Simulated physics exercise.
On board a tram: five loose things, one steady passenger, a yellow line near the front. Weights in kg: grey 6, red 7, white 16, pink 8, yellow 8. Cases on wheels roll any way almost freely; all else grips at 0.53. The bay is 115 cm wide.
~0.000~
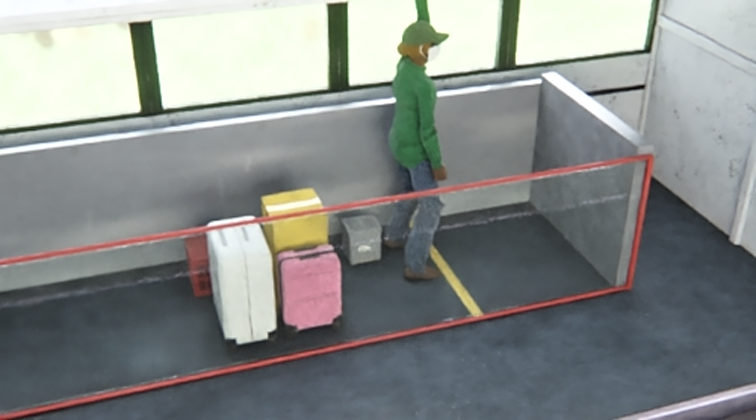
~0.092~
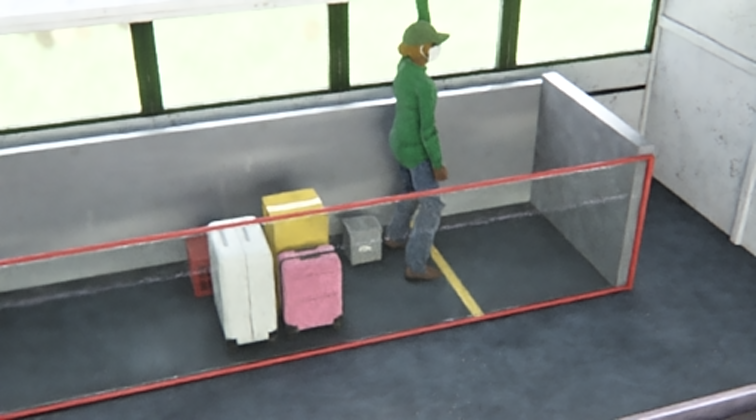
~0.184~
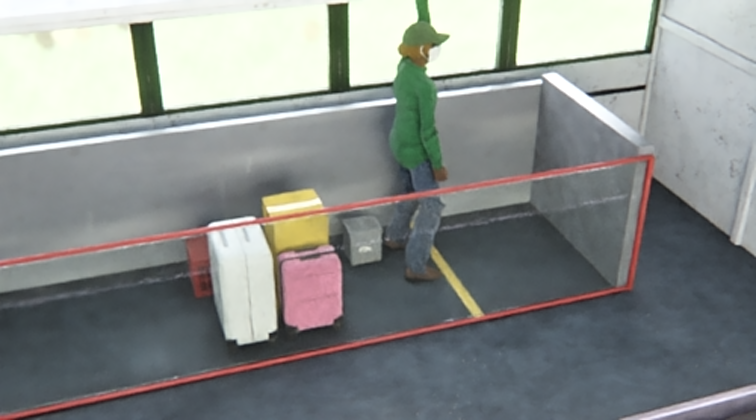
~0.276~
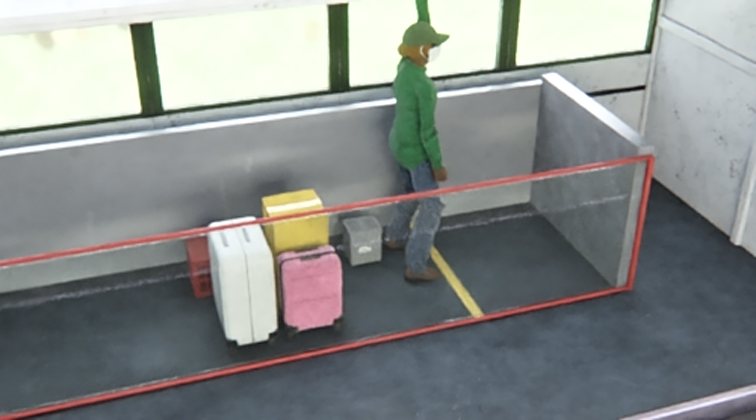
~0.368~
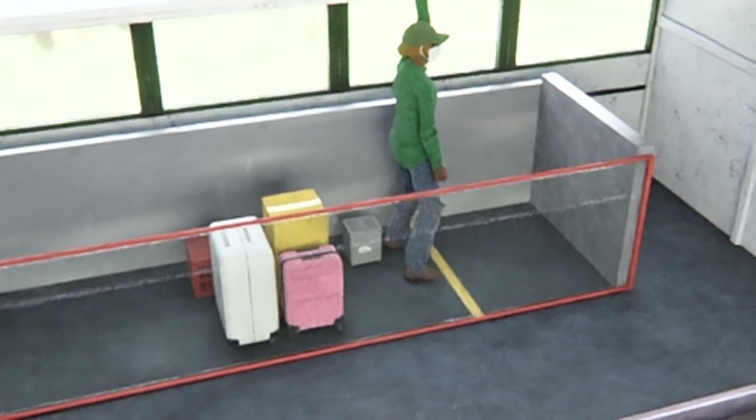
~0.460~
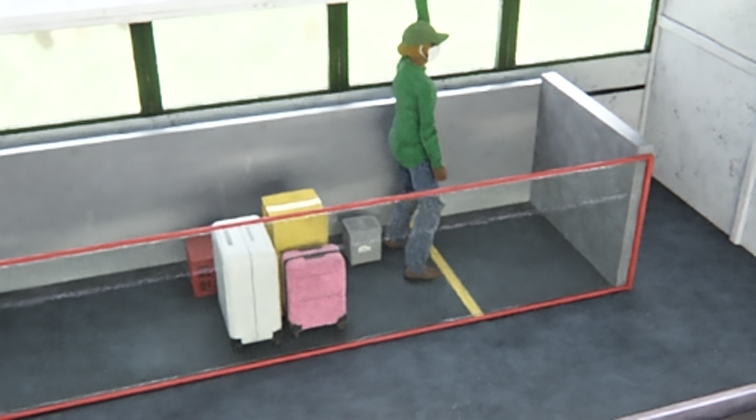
Inside a tram bay, a passenger in green standing still beside luggage, the white and pink wheeled cases creeping slightly right.
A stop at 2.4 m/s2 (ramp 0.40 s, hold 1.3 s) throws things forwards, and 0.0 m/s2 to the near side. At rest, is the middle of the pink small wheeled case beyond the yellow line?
Here the pink small wheeled case ends beyond the yellow line.
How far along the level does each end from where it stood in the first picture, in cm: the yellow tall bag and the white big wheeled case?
Yellow tall bag 50, white big wheeled case 70.
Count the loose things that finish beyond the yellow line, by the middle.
1 of them.
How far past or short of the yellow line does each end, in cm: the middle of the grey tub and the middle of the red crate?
Grey tub 40 short, red crate 140 short.
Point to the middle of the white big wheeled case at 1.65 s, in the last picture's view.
At about (357, 270).
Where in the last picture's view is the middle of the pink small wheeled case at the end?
At about (580, 244).
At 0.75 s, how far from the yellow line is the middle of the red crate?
About 135 cm short of it.
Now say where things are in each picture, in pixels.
Pink small wheeled case (310, 291), yellow tall bag (296, 252), red crate (219, 262), in the first picture.
Pink small wheeled case (310, 292), yellow tall bag (297, 253), red crate (219, 263), in the second picture.
Pink small wheeled case (310, 292), yellow tall bag (297, 253), red crate (219, 263), in the third picture.
Pink small wheeled case (311, 292), yellow tall bag (297, 253), red crate (219, 263), in the fourth picture.
Pink small wheeled case (312, 292), yellow tall bag (297, 253), red crate (219, 263), in the fifth picture.
Pink small wheeled case (314, 291), yellow tall bag (296, 253), red crate (219, 263), in the sixth picture.
After 0.75 s the pink small wheeled case is 77 cm short of the yellow line, tilted 0°, near (342, 286) in the last picture's view.
After 1.15 s the pink small wheeled case is 27 cm short of the yellow line, tilted 0°, near (425, 271) in the last picture's view; the yellow tall bag 74 cm short of the yellow line, tilted 0°.
After 1.65 s the pink small wheeled case is 74 cm past the yellow line, tilted 0°, near (581, 244) in the last picture's view; the yellow tall bag 50 cm short of the yellow line, tilted 0°.
At rest, 2.5 s, grey tub stops short of the yellow line; red crate stops short of the yellow line; white big wheeled case stops short of the yellow line; pink small wheeled case crosses the yellow line; yellow tall bag stops short of the yellow line.
